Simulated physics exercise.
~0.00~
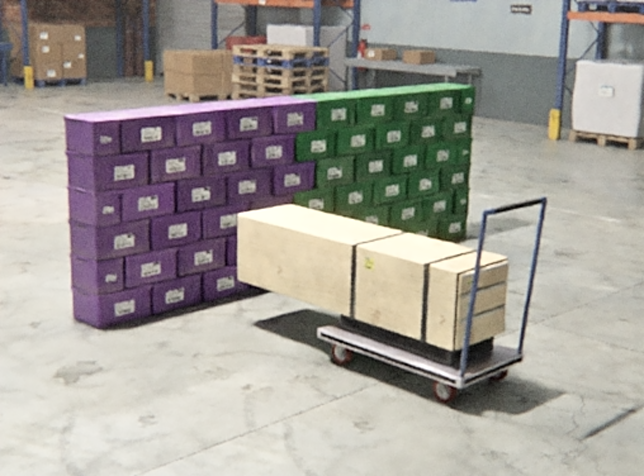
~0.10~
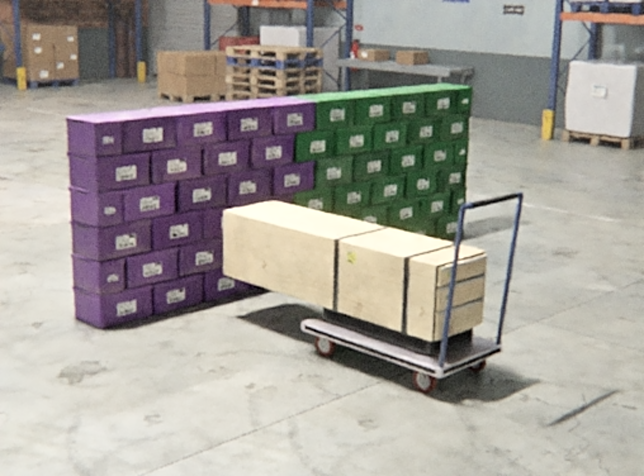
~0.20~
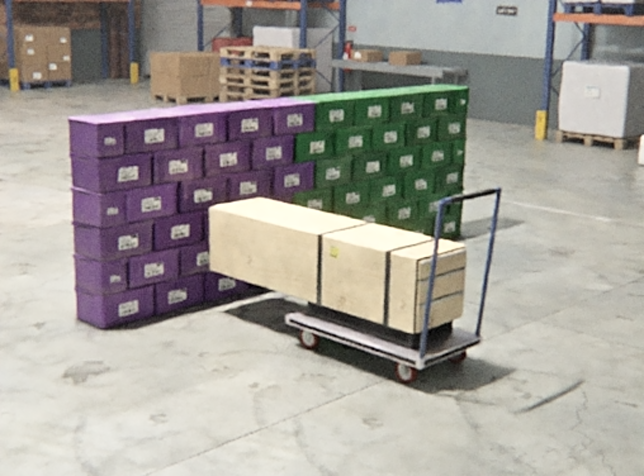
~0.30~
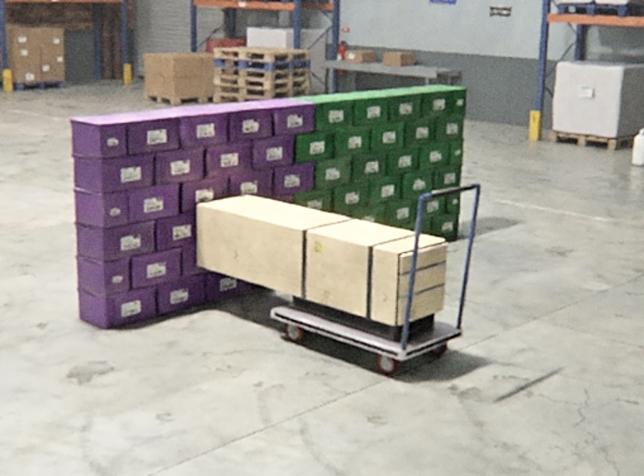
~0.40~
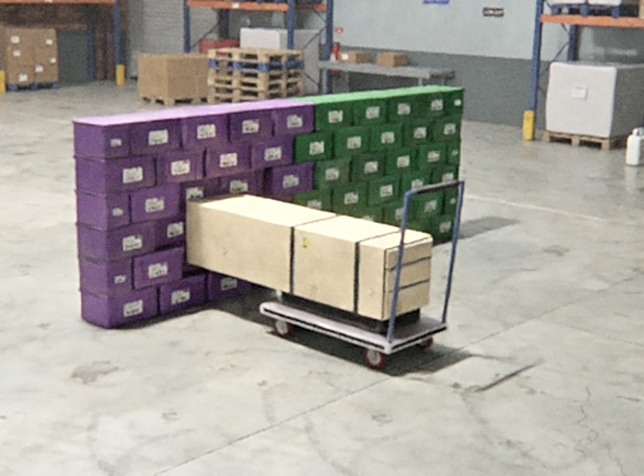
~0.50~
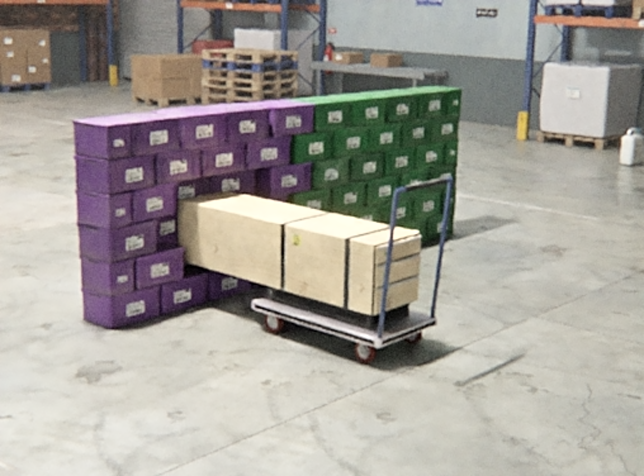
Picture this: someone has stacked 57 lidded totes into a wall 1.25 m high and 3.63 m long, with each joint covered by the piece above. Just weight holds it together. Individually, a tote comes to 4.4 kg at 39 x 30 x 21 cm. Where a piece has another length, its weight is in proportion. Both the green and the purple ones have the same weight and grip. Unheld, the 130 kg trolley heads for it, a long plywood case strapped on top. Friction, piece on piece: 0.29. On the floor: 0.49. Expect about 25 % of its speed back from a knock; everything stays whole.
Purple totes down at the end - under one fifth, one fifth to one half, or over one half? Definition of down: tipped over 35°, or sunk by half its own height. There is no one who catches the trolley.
Over one half.
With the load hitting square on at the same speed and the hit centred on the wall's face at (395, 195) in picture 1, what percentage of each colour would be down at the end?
That would leave purple at 0 % and green at 70 %.
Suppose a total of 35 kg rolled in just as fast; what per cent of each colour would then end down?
You'd get purple 0 and green 0 percent.
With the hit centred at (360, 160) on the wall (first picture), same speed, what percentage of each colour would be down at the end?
Per cent down - purple: 0, green: 40.
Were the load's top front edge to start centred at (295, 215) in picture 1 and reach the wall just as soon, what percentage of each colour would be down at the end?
You'd end up with purple at 60 per cent down and green at 10 per cent.
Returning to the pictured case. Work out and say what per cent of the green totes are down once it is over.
For green, it's 10%.
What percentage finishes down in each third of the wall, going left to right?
In percent, the thirds read 70 on the left, 40 in the middle and 0 on the right.
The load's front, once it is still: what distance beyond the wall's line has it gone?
Offset past line: Approx. 75 cm.
After 0.78 s, load 37 cm past the wall's line, still rolling; none of the 27 purple totes down (0 of 57 in all colours); top purple tote shifted 13 cm.
After 1.20 s, load 53 cm past the wall's line, still rolling; 8 of the 27 purple totes down (8 of 57 in all colours); top purple tote leaning 22°.
After 1.56 s, load 64 cm past the wall's line, still rolling; 18 of the 27 purple totes down (20 of 57 in all colours); top purple tote leaning 52°, 67 cm lower.
After 2.08 s, load 75 cm past the wall's line, still rolling; 18 of the 27 purple totes down (20 of 57 in all colours); top purple tote upside down.
At rest (3.8 s), load 77 cm past the wall's line, stopped; 18 of the 27 purple totes down (20 of 57 in all colours); top purple tote upside down; top green tote unmoved. That is 67 per cent. As the last picture would show them, middles, top green tote near (419, 103).
